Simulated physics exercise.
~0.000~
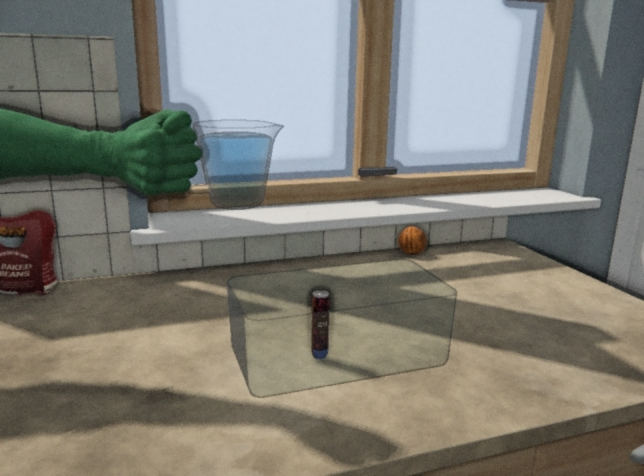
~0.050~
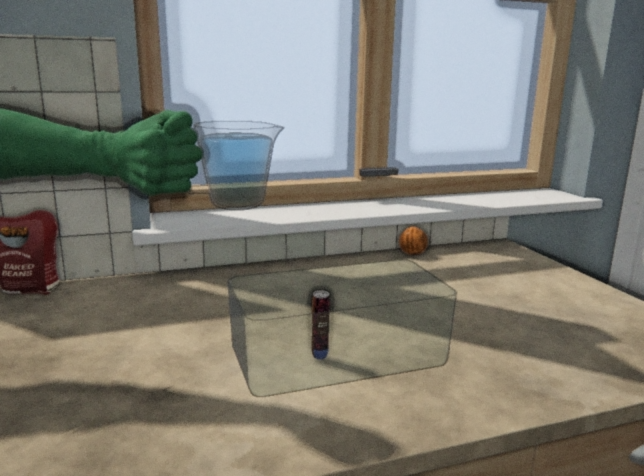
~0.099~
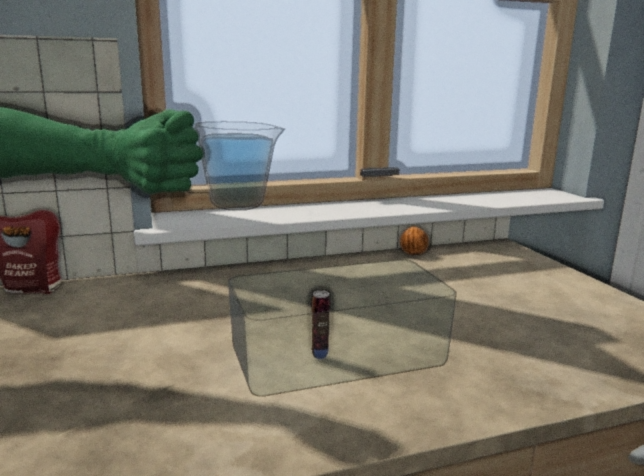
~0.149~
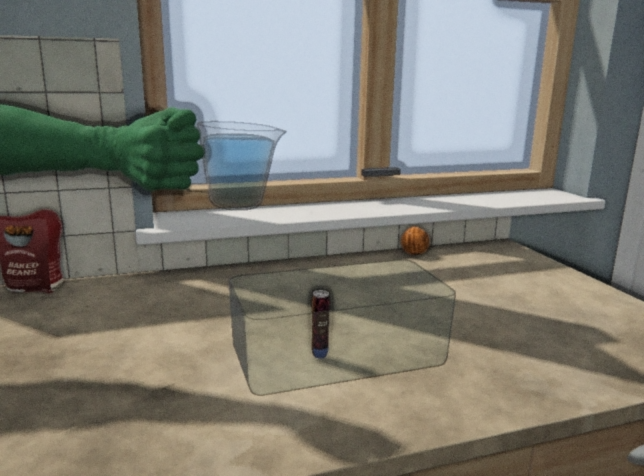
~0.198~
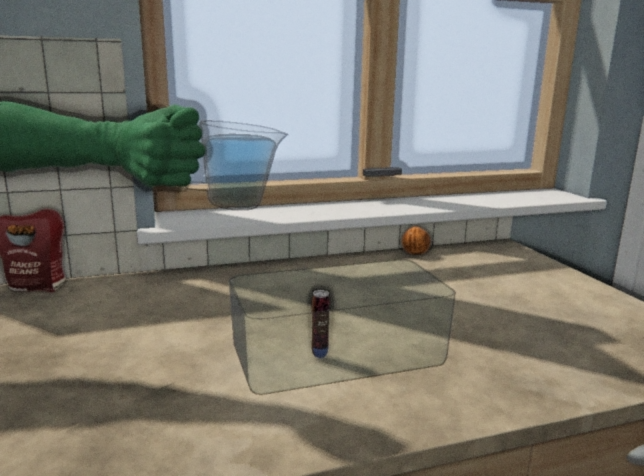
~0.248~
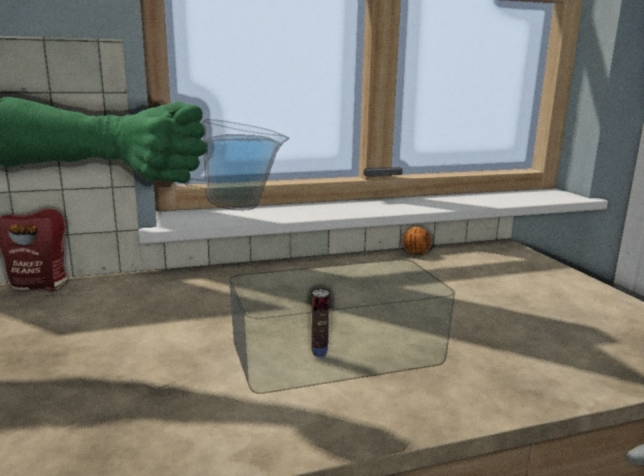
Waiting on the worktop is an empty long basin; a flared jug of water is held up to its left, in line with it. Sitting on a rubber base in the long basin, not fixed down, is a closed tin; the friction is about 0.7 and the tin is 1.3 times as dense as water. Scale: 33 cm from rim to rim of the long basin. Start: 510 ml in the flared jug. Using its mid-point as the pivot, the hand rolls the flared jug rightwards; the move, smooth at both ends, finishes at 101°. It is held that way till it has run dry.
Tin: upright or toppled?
Upright.
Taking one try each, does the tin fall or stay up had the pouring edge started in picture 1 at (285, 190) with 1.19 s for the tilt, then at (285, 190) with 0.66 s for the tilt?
Try 1: Tipped over; try 2: Tipped over.
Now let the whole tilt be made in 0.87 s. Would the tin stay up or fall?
After the tilt, the tin is still standing.
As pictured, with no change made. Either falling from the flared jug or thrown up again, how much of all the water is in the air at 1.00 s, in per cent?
About 26 % of the total.
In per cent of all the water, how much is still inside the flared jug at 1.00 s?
About 20 % is still there.
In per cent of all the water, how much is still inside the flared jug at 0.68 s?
Around 74 percent.
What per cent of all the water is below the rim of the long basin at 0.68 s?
Fraction in basin: Approx. 4%.
After 0.68 s the tilt is 62° and 74 per cent is still to pour; the tin stands where it began.
After 1.00 s the tilt is 95° and 20 per cent is still to pour; the tin stands where it began.
After 1.33 s the tilt is 101° and 0 per cent is still to pour; the tin stands where it began.
After 1.69 s the tilt is 101° and 0 per cent is still to pour; the tin stands where it began.
In the end the tin stands where it began.
